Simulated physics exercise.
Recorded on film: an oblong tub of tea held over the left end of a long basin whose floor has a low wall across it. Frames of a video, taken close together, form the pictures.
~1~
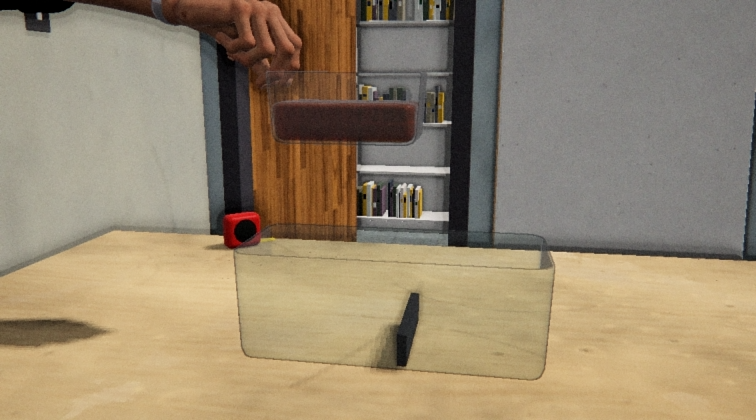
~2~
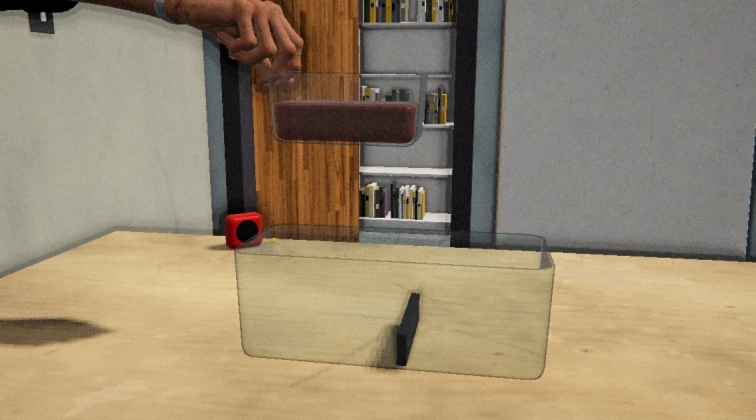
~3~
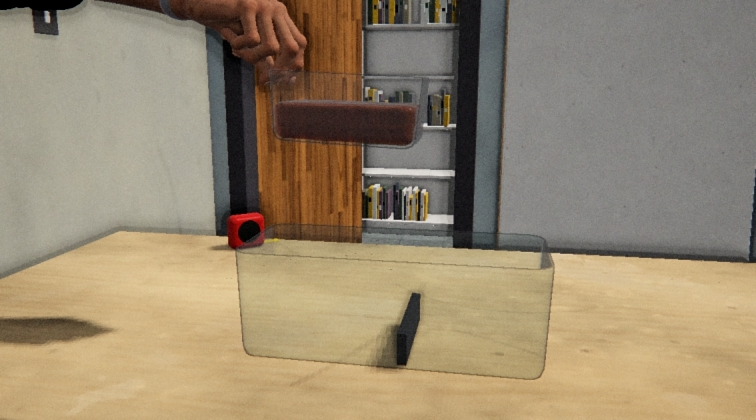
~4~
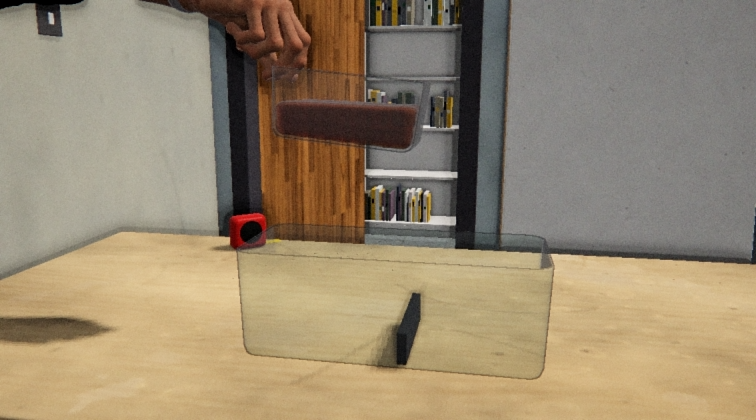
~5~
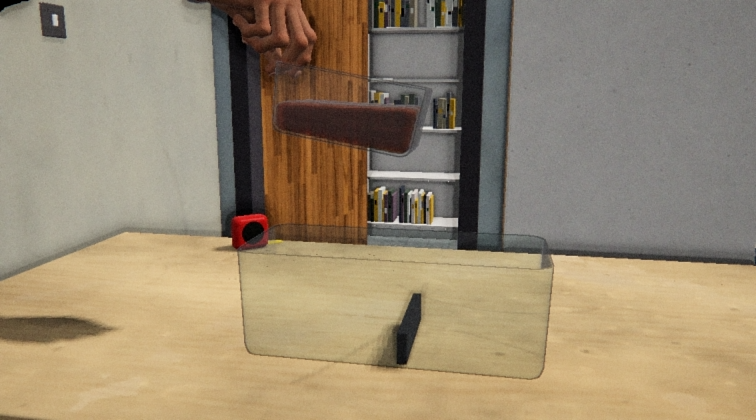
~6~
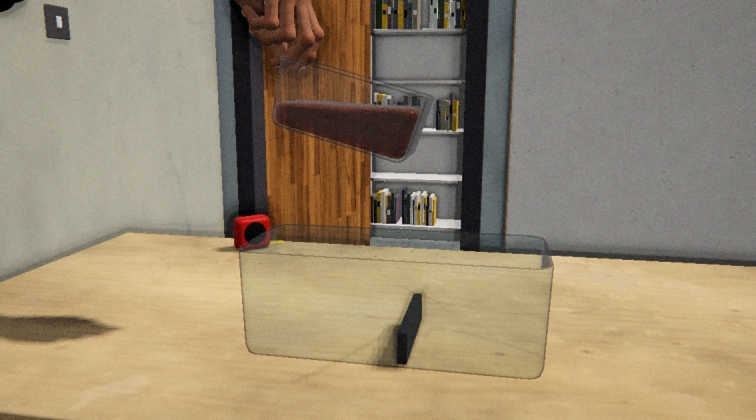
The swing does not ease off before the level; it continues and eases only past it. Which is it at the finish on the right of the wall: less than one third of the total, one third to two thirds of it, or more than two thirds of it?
At the finish the right of the wall has more than two thirds of the total.
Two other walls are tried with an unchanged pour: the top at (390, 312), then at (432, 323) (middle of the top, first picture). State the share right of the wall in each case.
Result: 95 % first, 70 % second.
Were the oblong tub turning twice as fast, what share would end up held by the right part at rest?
I'd estimate about 80 percent ends up there.
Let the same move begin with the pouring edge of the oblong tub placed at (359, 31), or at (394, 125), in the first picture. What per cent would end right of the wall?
In order, some 55 and 70 percent.
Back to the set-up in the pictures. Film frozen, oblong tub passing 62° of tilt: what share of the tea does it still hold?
Near 55 per cent.
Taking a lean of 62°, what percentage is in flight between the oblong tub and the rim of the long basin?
Close to 35 per cent.
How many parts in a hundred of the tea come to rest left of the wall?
Roughly 5 %.
A moment on, the tilt is 62° and 54 per cent is still to pour, 0 is left of the wall and 13 right of it.
Next, the tilt is 90° and 15 per cent is still to pour, 2 is left of the wall and 72 right of it.
Then the tilt is 97° and 2 per cent is still to pour, 4 is left of the wall and 91 right of it.
Later the tilt is 97° and 0 per cent is still to pour, 6 is left of the wall and 93 right of it.
In the end 6 per cent lies left of the wall, 93 right of it and 1 outside.
